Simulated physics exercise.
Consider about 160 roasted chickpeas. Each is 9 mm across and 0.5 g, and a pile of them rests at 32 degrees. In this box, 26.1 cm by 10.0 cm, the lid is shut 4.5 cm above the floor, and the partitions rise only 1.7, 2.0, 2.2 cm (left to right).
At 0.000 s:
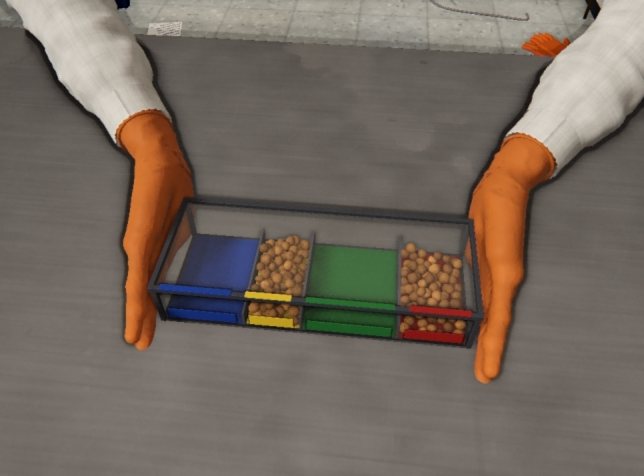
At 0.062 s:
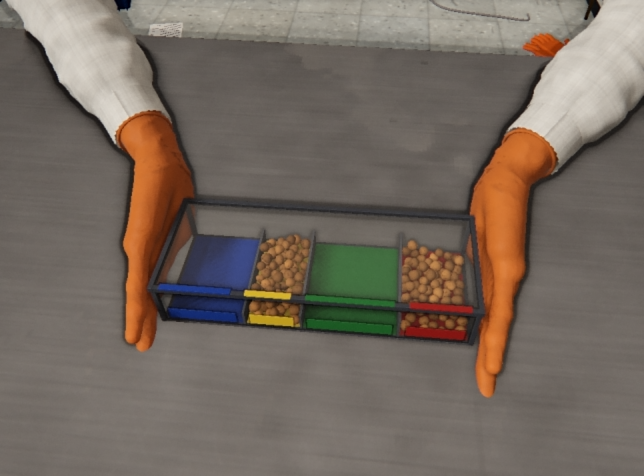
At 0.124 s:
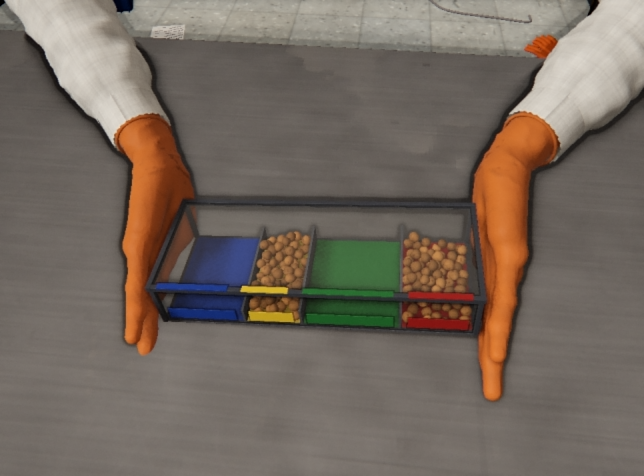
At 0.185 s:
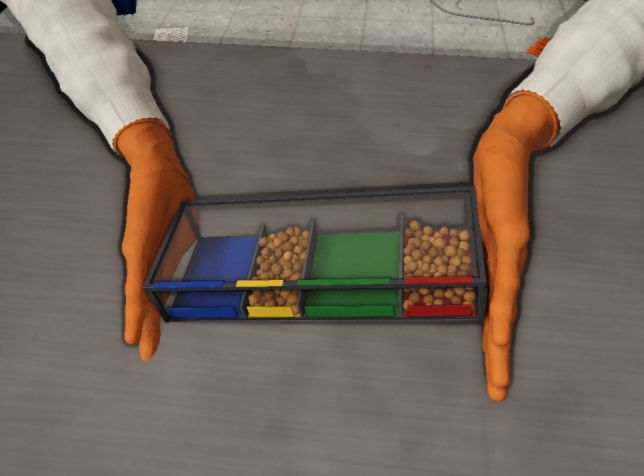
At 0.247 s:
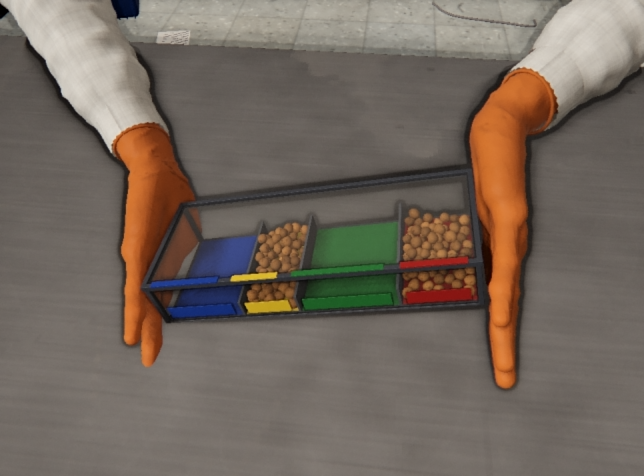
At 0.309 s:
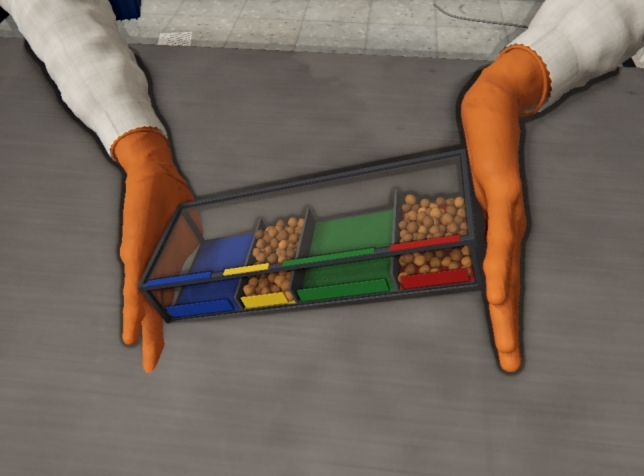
The clip shows two orange-gloved hands holding a clear, dark-framed box with blue, yellow, green and red sections, small round brown pieces filling part of the yellow and red ones, as the right hand raises its end, tilting the box leftward.
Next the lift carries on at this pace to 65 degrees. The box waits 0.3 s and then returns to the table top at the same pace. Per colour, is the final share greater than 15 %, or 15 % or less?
Red: Greater than 15 %, blue: 15 % or less, green: 15 % or less, yellow: Greater than 15 %.
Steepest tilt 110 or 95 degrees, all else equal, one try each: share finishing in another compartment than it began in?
Close to 100 in a hundred first, and 90 in a hundred second.
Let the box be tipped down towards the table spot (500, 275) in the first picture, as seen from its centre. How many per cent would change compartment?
Some 5 per cent.
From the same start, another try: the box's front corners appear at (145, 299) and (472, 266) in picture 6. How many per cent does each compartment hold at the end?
In the end red holds 45 %, blue holds 5 %, green holds 0 % and yellow holds 50 %.
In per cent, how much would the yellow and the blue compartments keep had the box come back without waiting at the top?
Then, in per cent: Yellow 45; blue 5.
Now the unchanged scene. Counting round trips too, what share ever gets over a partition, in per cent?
Close to 10 in a hundred.
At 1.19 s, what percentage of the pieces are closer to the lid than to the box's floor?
Estimate: Near 0 per cent.
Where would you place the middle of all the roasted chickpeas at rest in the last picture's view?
At about (305, 283).
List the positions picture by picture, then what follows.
In the first frame, box tilt 0 degrees, front corners at (154, 287) and (478, 315); red 50 %, yellow 50 %.
In the second frame, box tilt 1 degrees, front corners at (154, 287) and (479, 311).
In the third frame, box tilt 5 degrees, front corners at (152, 286) and (481, 298), lowest corner left back.
In the fourth frame, box tilt 9 degrees, front corners at (150, 286) and (480, 280), lowest corner left back.
In the fifth frame, box tilt 14 degrees, front corners at (148, 286) and (477, 260), lowest corner left back.
In the sixth frame, box tilt 19 degrees, front corners at (144, 285) and (469, 238), lowest corner left back; red 50 %, yellow 50 %. The box's pace is about 75 degrees a second.
Then, at 1.19 s, tilt 65 degrees; red 45 %, blue 5 %, green 5 %, yellow 45 %.
After 1.78 s, tilt 33 degrees; red 45 %, blue 5 %, green 5 %, yellow 45 %.
After 2.42 s, tilt 0 degrees; red 45 %, blue 5 %, green 5 %, yellow 45 %.
At rest (2.7 s), red 45 %, blue 5 %, green 5 %, yellow 45 %.
